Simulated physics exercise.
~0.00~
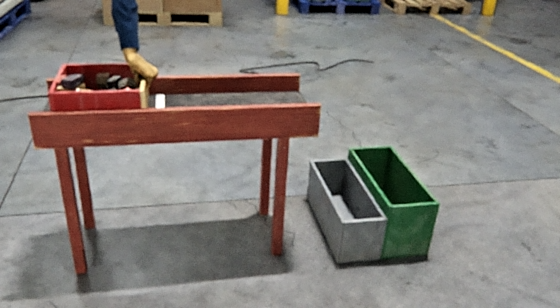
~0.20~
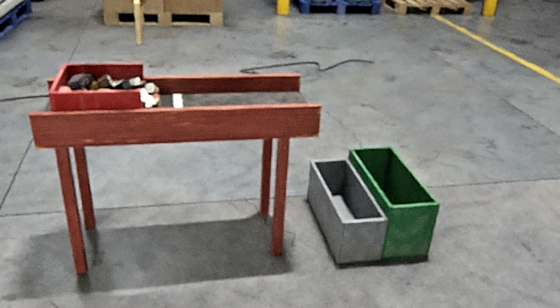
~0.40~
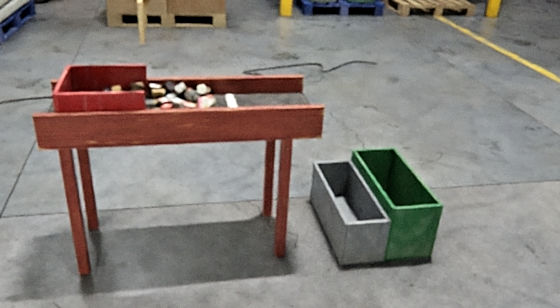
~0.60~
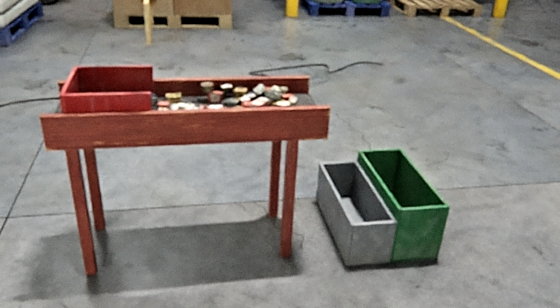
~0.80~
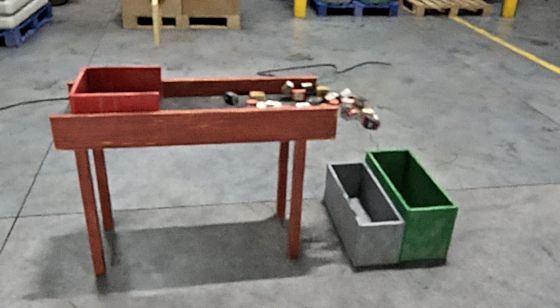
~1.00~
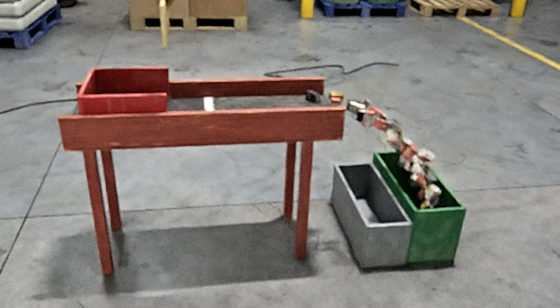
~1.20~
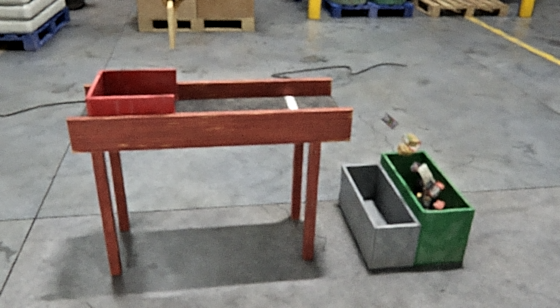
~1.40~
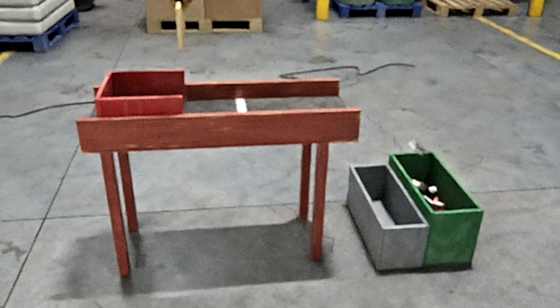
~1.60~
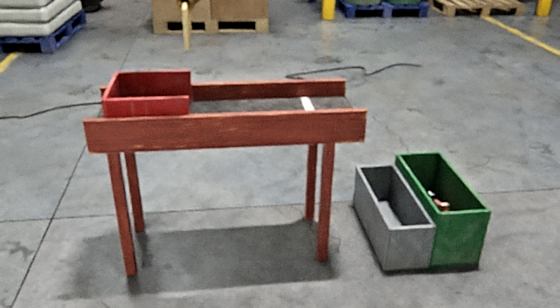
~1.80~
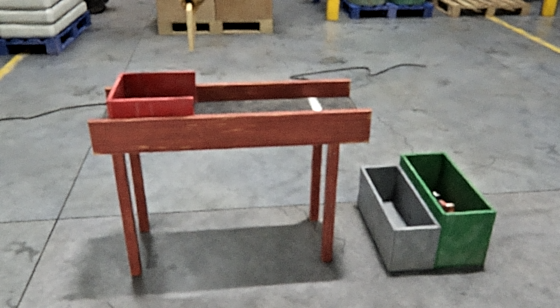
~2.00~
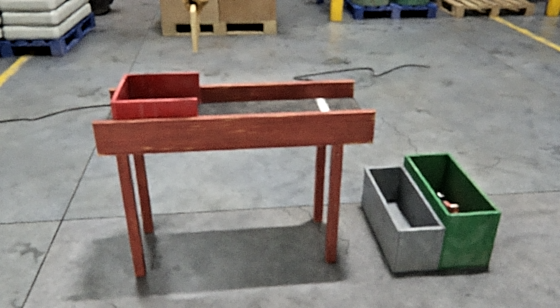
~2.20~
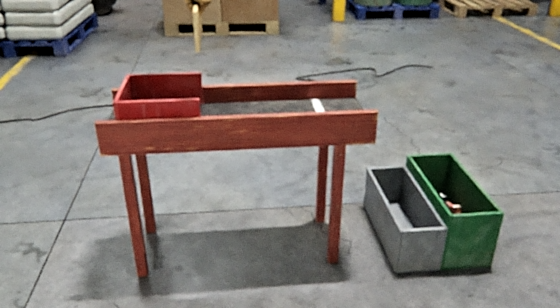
The clip shows a gloved hand lifting away from a red pen on a long red table, after which small mixed-coloured pieces and a white stripe travel right along its dark belt. The pieces spill off the end into the green box, leaving the grey box beside it empty.
